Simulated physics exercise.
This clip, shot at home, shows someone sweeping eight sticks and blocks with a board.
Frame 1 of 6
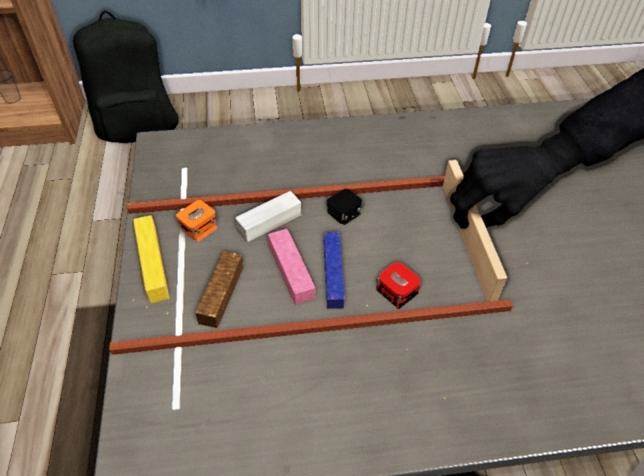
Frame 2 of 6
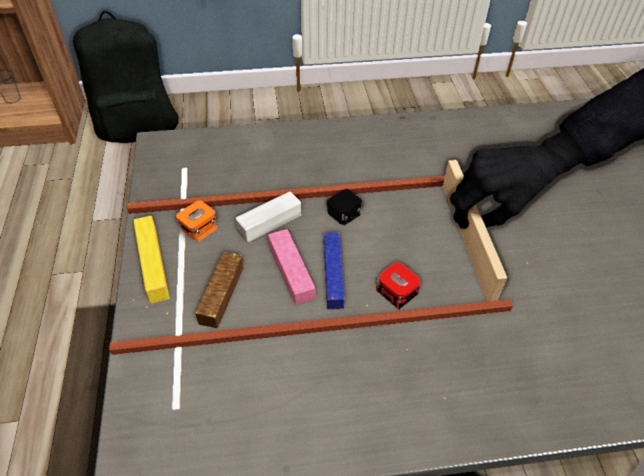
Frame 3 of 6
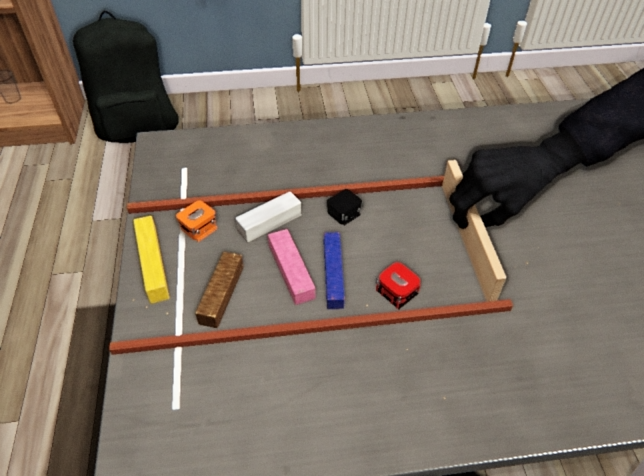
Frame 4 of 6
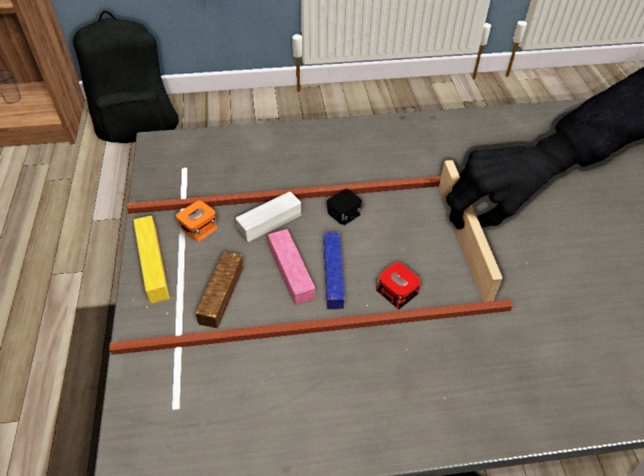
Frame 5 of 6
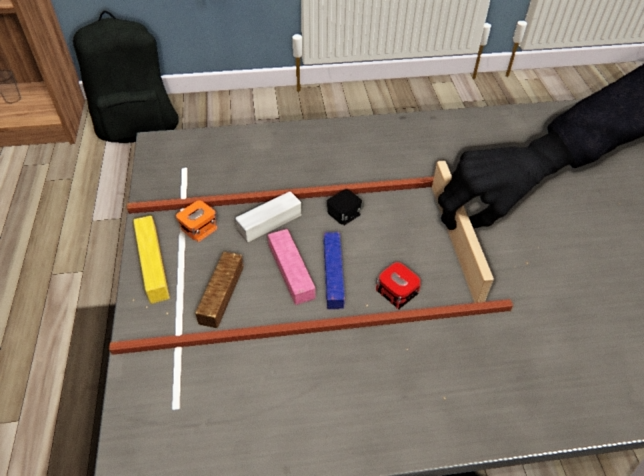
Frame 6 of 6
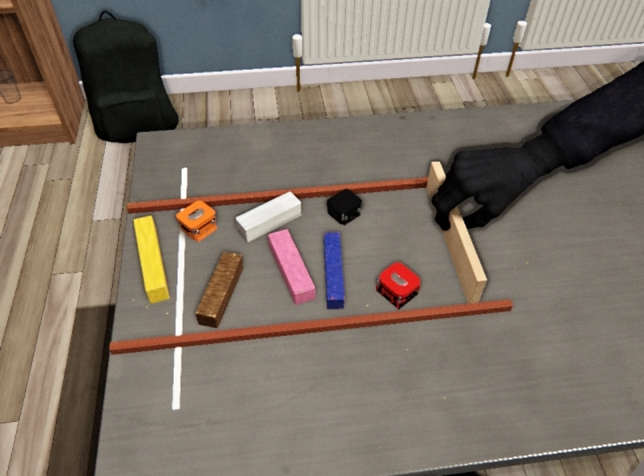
A gloved hand slides a wooden board slightly left toward several still, colourful blocks and cases.
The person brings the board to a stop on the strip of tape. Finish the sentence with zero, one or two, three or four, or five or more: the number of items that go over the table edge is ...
The number of items that go over the table edge is three or four.
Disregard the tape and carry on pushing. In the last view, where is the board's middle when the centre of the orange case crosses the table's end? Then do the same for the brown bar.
When the orange case crosses, the middle is near (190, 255); when the brown bar crosses, near (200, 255).
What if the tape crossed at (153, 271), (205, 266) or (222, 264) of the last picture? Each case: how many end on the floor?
Going through each try, you'd get 5, 1 and 0.
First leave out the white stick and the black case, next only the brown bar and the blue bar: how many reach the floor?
In the first try 2, in the other 2.
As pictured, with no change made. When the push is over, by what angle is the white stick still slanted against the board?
Angle: Roughly 15 degrees.
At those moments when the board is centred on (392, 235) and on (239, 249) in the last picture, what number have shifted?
Tally at point one: 1; at point two: 8.
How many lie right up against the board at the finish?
3 touch it.
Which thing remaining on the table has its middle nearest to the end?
Going by centres, it is the white stick.
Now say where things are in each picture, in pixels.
The first frame shows yellow bar (151, 258); orange case (197, 221); brown bar (221, 289); board (471, 227); tape (181, 268).
The second frame shows orange case (197, 221); white stick (269, 217).
The third frame shows brown bar (221, 289); blue bar (333, 269).
The fourth frame shows yellow bar (151, 258); pink bar (291, 266).
The fifth frame shows orange case (197, 221); red case (398, 286).
The sixth frame shows yellow bar (151, 258); orange case (197, 221); brown bar (221, 289); board (453, 229); tape (181, 268).
Early on, none off yet; yellow bar at rest near (151, 258); orange case at rest near (197, 221); brown bar at rest near (221, 289).
Finally, the number that fall off is three or four; lost, brown bar, orange case and yellow bar.
